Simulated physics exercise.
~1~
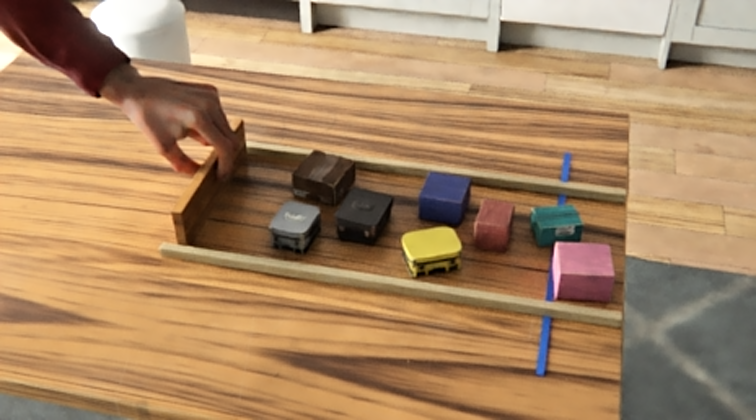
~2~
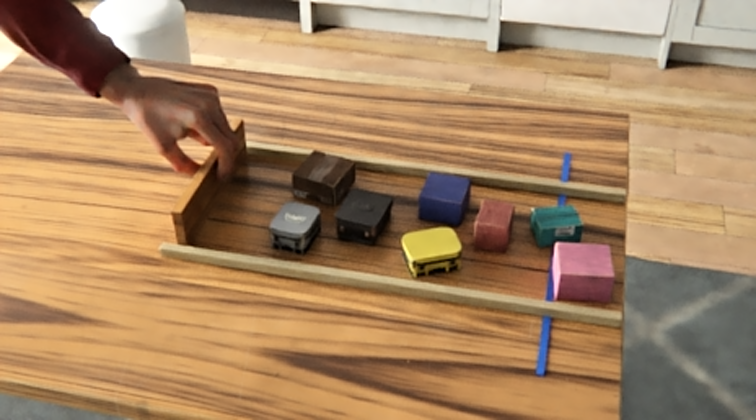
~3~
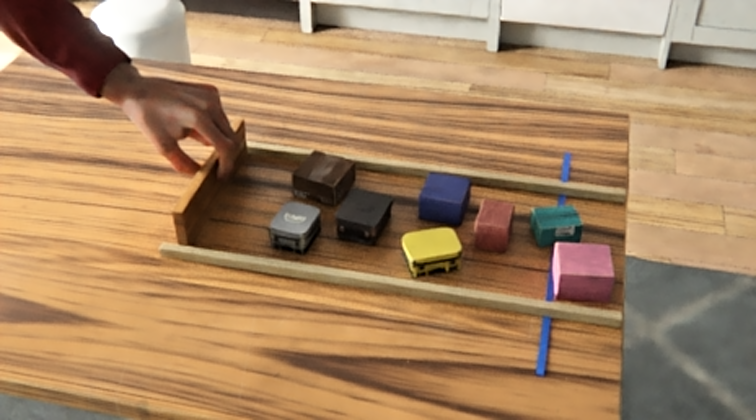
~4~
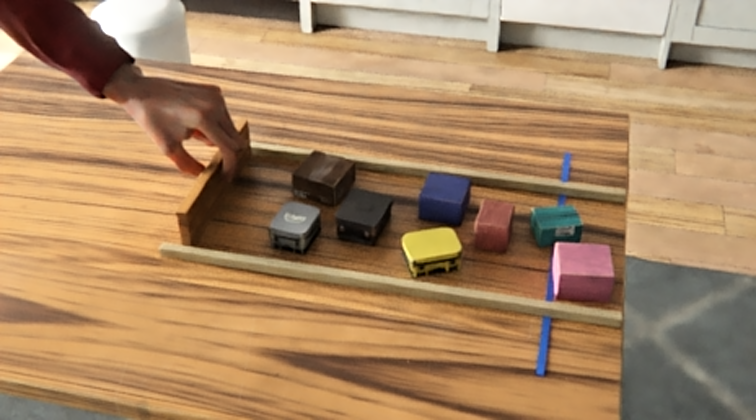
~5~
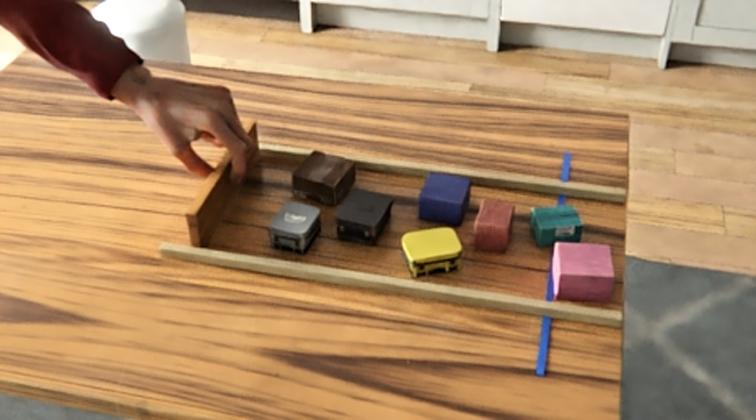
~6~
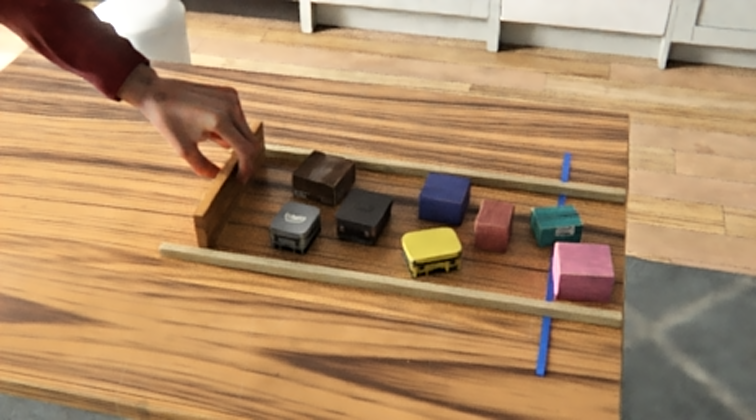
In this clip, a hand holds a wooden board upright between two rails on a table, then slides it slightly to the right toward scattered small cases and blocks, which stay still near and across a blue tape line.
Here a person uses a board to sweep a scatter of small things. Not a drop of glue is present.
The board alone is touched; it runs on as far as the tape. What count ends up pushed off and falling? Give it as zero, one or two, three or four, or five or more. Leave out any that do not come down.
The push knocks three or four off.
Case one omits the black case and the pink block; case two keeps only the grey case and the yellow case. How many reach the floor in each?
In order, the numbers are 2 and 2.
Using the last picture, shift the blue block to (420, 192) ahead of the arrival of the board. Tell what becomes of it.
Starting there, it drops down in the end.
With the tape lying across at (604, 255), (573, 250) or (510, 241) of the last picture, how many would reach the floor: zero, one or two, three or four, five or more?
Taking the tapes one after another, the count is 5 or more, then 5 or more, then not one.
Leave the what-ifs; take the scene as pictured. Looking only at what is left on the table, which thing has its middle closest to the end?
That would be the yellow case, the foremost.
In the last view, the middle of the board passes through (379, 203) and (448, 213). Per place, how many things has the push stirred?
By the first moment it's 5, by the second it's 7.
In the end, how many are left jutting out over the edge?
The total here is 1.
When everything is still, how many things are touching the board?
That makes 3.
Soon after, none off yet; pink block at rest near (582, 272); turquoise box at rest near (556, 226); red block at rest near (494, 226).
At rest, the number that fall off is three or four; fallen, blue block, red block, turquoise box and pink block.
